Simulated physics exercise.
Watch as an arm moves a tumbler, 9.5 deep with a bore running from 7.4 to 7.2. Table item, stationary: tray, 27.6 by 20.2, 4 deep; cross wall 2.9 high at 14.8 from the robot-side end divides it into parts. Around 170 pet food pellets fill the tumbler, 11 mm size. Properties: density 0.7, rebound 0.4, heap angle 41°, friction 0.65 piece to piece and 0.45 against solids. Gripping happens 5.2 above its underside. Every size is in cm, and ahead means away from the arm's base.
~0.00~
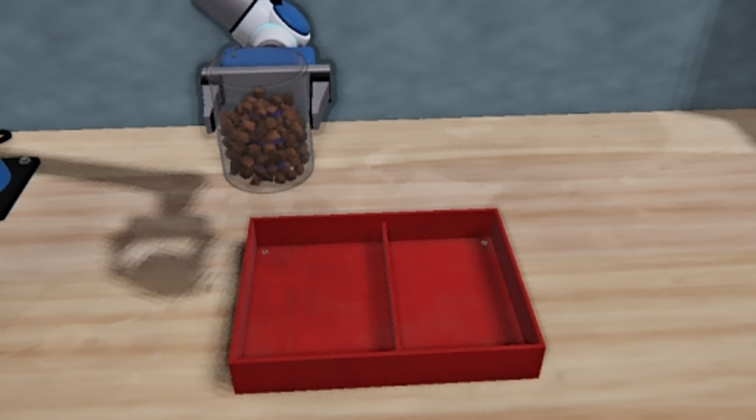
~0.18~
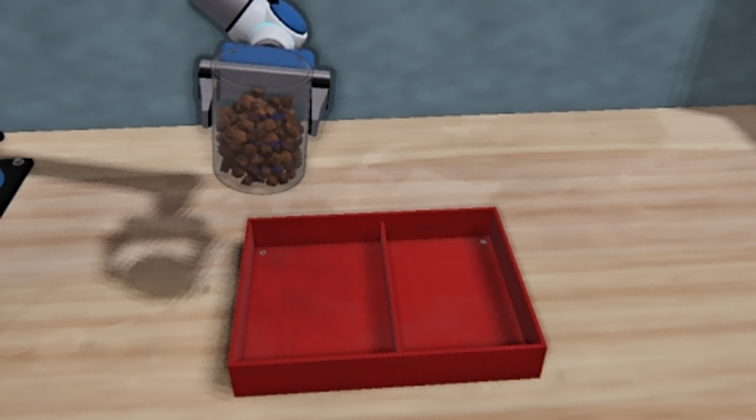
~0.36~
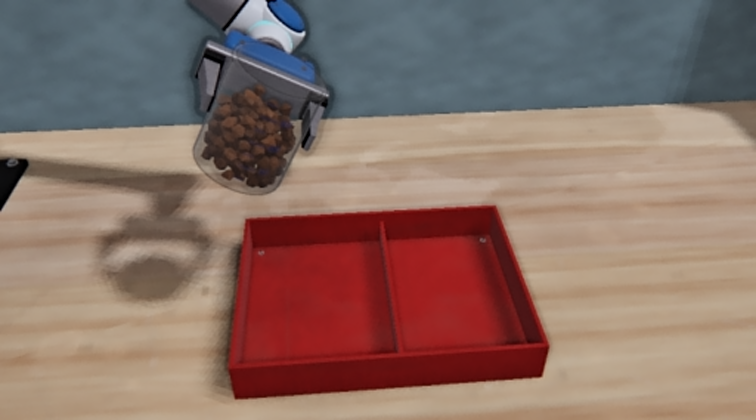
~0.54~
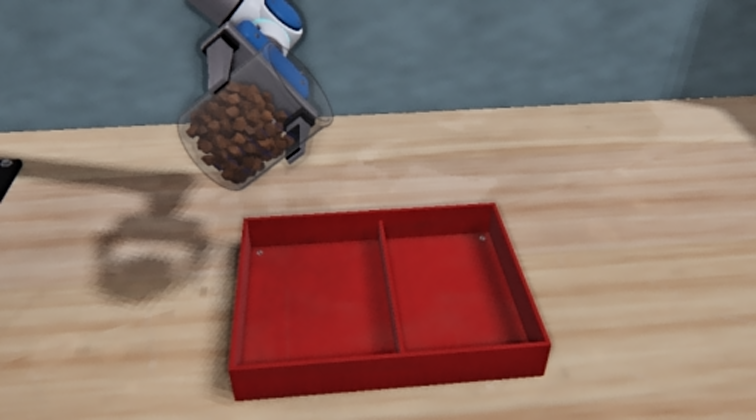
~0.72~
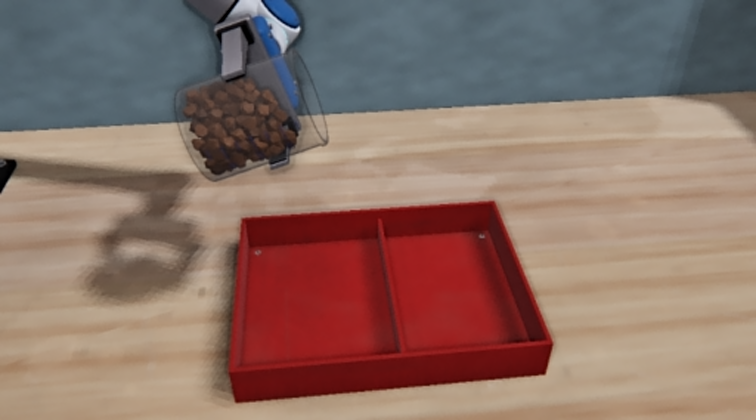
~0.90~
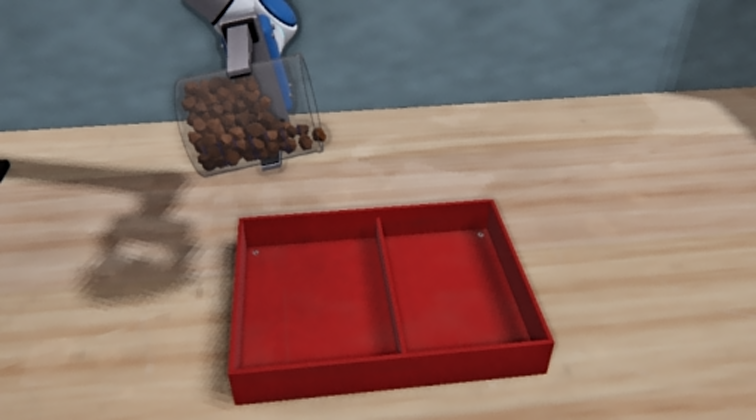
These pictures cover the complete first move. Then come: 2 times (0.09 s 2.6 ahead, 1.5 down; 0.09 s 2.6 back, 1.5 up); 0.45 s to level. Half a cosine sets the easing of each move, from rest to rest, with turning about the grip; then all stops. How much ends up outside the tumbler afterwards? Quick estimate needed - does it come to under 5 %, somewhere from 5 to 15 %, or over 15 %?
It comes to somewhere from 5 to 15 %.
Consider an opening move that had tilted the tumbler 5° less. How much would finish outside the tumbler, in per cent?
In that case some 5 per cent.
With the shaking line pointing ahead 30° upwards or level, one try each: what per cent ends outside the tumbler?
Estimates, in order: 45 % then 30 %.
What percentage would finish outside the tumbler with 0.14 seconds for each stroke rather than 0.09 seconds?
That would give around 0 per cent.
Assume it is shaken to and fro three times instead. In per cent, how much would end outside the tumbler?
Result: Approximately 10 per cent.
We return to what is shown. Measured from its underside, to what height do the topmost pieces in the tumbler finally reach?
I'd say close to 7.5 cm.
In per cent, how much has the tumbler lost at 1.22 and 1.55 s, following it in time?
Roughly 5, then 10.
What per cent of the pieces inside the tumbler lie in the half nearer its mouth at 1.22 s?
Mouth half share: Roughly 45 %.
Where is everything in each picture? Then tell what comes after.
Tumbler middle at (264, 121), level; upper third of the load around (262, 122), from x 225 to 305, top at y 90; 170 in the tumbler, in the first frame.
Tumbler middle at (261, 122), tilted 8° forward; upper third of the load around (257, 121), from x 225 to 300, top at y 90, in the second frame.
Tumbler middle at (258, 121), tilted 28° forward; upper third of the load around (245, 118), from x 205 to 290, top at y 90, in the third frame.
Tumbler middle at (255, 119), tilted 52° forward; upper third of the load around (233, 111), from x 195 to 290, top at y 90, in the fourth frame.
Tumbler middle at (253, 117), tilted 72° forward; upper third of the load around (227, 106), from x 190 to 290, top at y 85, in the fifth frame.
Tumbler middle at (251, 116), tilted 80° forward; upper third of the load around (216, 101), from x 190 to 320, top at y 85; 170 in the tumbler, in the sixth frame.
By 1.22 s, tilted 80° forward, highest piece 24 above the table; 162 in the tumbler, 3 in the far-side part, 2 in the robot-side part, 3 in flight or on a rim.
By 1.55 s, tilted 23° forward, highest piece 26 above the table; 157 in the tumbler, 8 in the far-side part, 5 in the robot-side part.
By 1.91 s, level, highest piece 25 above the table; 157 in the tumbler, 8 in the far-side part, 5 in the robot-side part.
By 2.96 s, level, highest piece 25 above the table; 157 in the tumbler, 8 in the far-side part, 5 in the robot-side part.
Final count, 157 in the tumbler, 8 in the far-side part, 5 in the robot-side part. That is 8 % outside the tumbler.
